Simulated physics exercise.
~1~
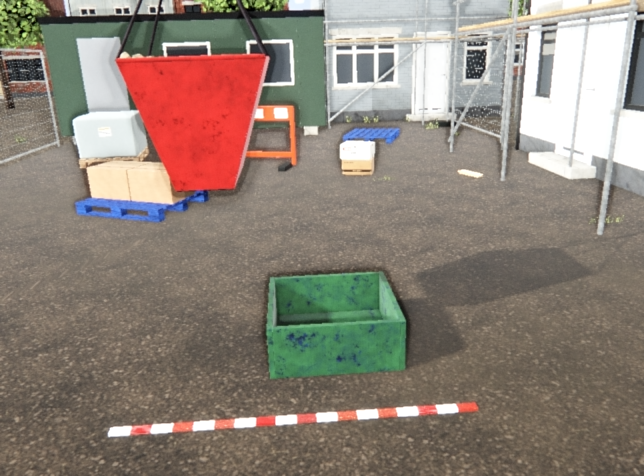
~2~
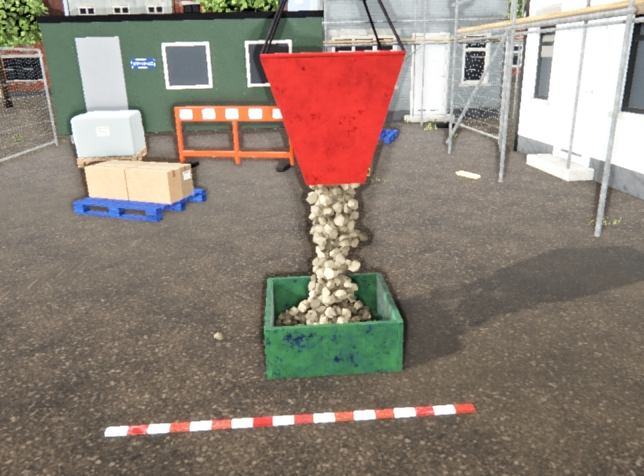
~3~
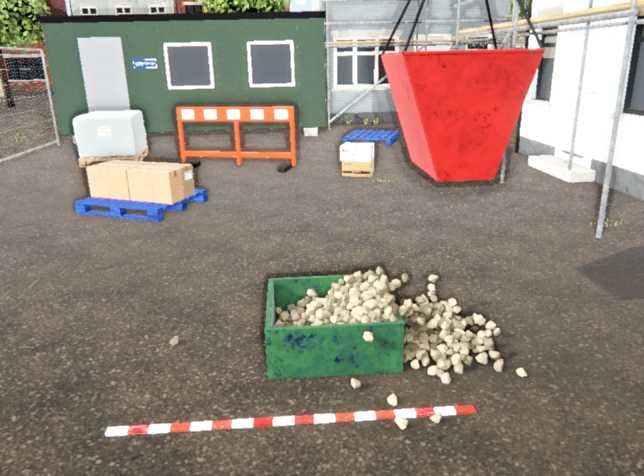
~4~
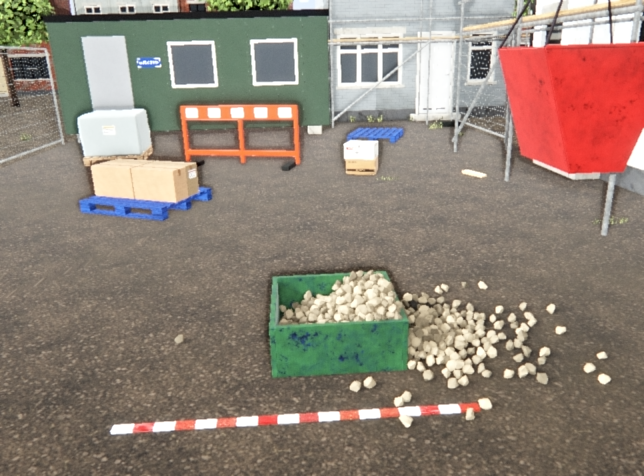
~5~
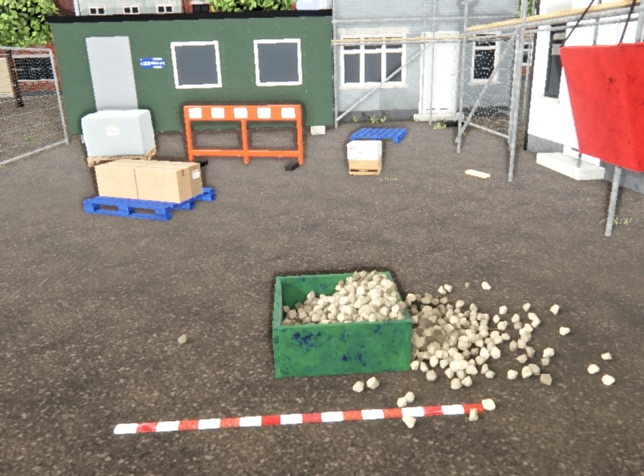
A red, tapering skip hangs from dark cables over a tarmac yard, seen from slightly above by a gently swaying camera. Below it stands an open green bin, with a red-and-white striped staff lying in front and a green cabin, an orange barrier and boxes on a blue pallet behind. The skip moves right and pours pale, angular stones from its bottom into the bin. Still travelling, it empties past the bin's right side, and stones spill onto the ground. The skip continues towards the right edge, leaving most stones heaped in the bin and the rest scattered beside it.
